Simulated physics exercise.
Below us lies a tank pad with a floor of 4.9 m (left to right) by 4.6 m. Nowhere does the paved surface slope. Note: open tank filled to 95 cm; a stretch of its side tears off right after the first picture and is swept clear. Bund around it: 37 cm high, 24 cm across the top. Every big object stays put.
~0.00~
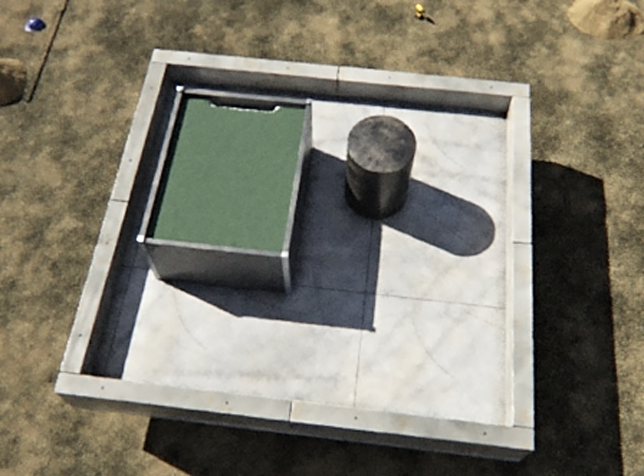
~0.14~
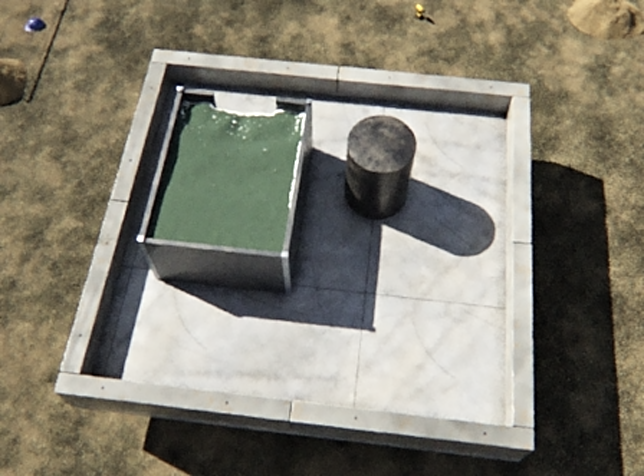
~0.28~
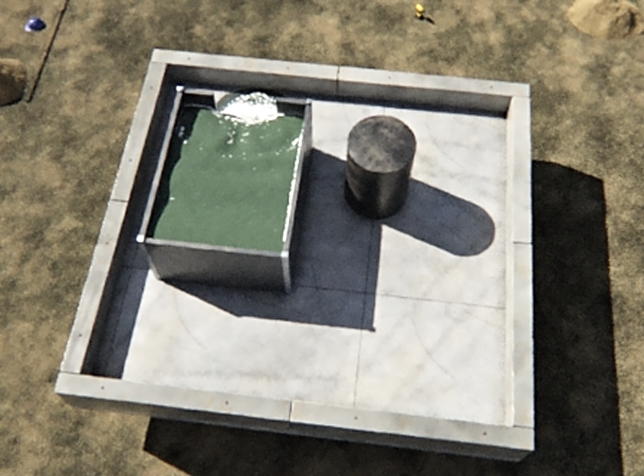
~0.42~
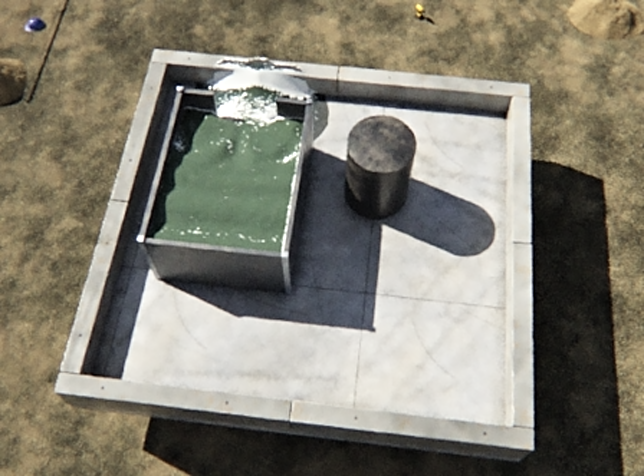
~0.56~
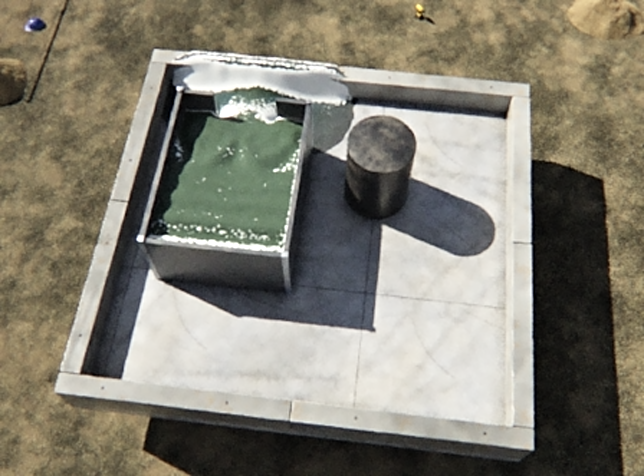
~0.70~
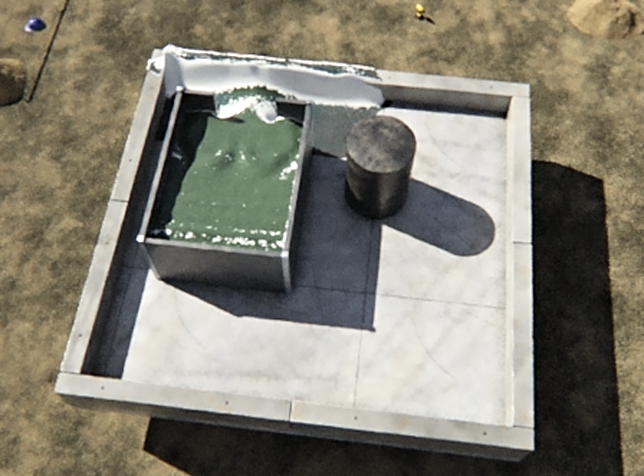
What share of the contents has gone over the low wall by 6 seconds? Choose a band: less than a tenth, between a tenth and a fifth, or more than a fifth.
The share is between a tenth and a fifth.
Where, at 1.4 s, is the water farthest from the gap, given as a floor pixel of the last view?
Around (505, 117).
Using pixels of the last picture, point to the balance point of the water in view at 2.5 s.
(269, 188).
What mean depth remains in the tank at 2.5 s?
Some 46 cm on average.
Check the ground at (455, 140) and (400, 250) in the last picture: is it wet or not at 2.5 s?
Awash, then not yet touched.
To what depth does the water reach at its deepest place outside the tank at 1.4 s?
Around 57 centimetres.
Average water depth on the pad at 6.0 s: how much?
11 cm or so.
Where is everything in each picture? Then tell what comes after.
In the first frame, still water, 95 cm deep, in the open tank at (230, 171).
In the second frame, water pours out at (249, 130) and has run 0.5 m, to (224, 127); deepest outside 41 cm, 95 cm at the open tank's back.
In the third frame, water pours out at (249, 131) and has run 0.9 m, to (269, 94); deepest outside 58 cm, 95 cm at the open tank's back.
In the fourth frame, water pours out at (249, 132) and has run 1.3 m, to (204, 84); deepest outside 53 cm, 92 cm at the open tank's back.
In the fifth frame, the front is at (172, 81), 1.6 m from the gap at (249, 131); 2.6 m2 of floor is under water; 83 cm left at the back of the open tank.
In the sixth frame, the front is at (384, 102), 2.0 m from the gap at (249, 131); 3.3 m2 of floor is under water; 80 cm left at the back of the open tank.
After 1.1 s water covers 20 % of the floor and is deepest (57 cm) near (248, 133); 2 % is over the wall.
After 1.4 s water covers 30 % of the floor and is deepest (57 cm) near (248, 133); 5 % is over the wall.
After 2.5 s water covers 50 % of the floor and is deepest (46 cm) near (171, 85); 11 % is over the wall.
After 4.0 s water covers 80 % of the floor and is deepest (38 cm) near (171, 85); 12 % is over the wall.
After 6.0 s water covers 85 % of the floor and is deepest (26 cm) near (91, 382); 12 % is over the wall.
